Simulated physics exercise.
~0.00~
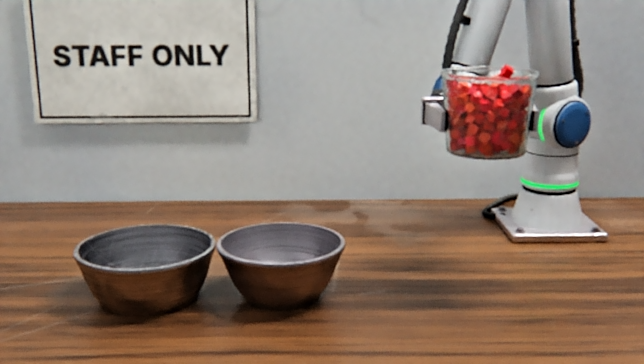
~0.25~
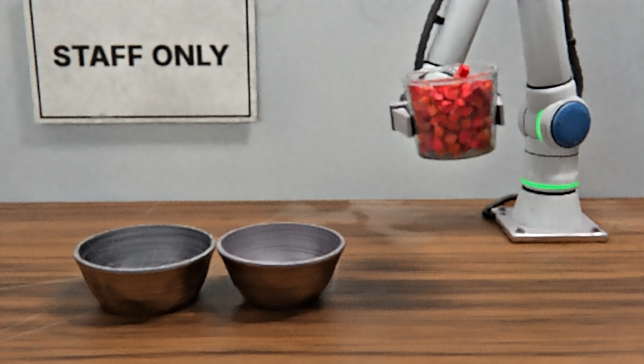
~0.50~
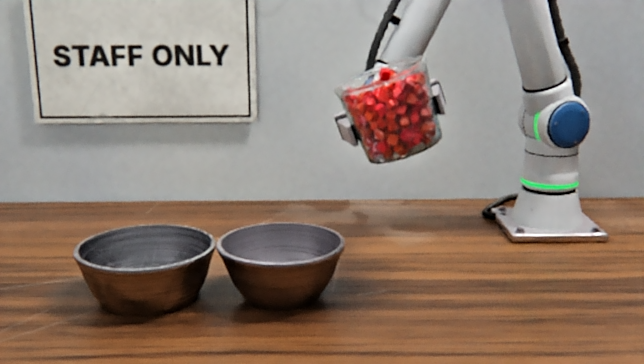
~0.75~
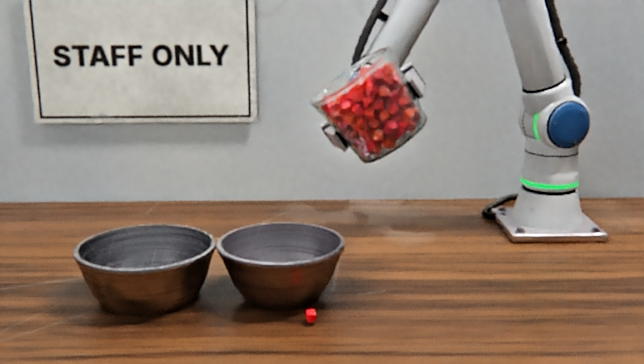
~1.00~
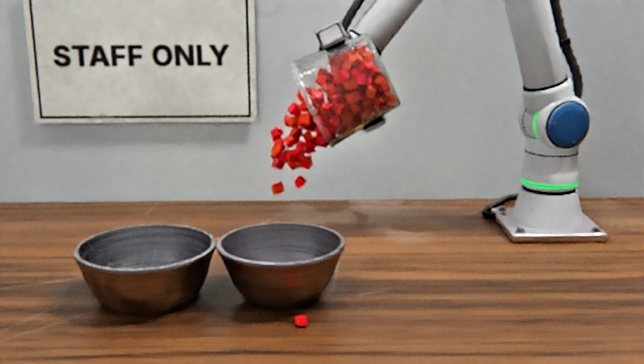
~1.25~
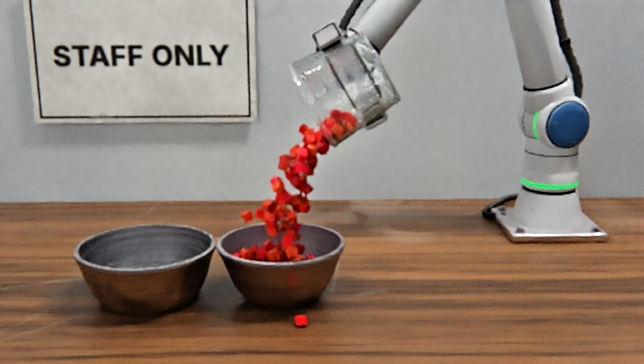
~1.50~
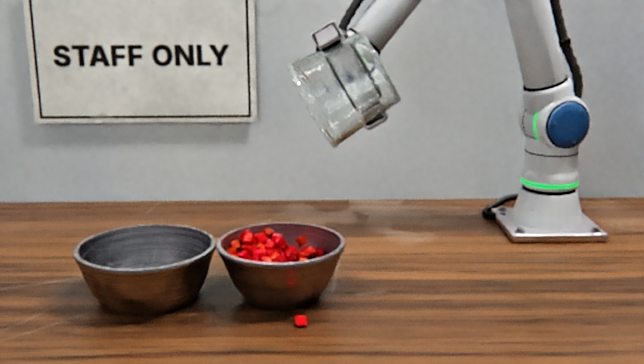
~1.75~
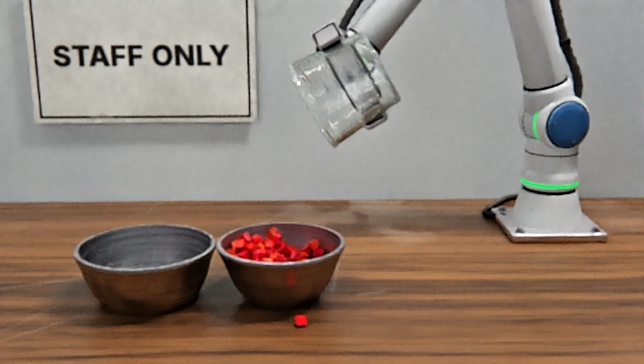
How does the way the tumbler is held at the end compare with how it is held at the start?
At the start the robot arm holds the tumbler upright, and at the end it holds it upside down, with its mouth tipped down to the left.
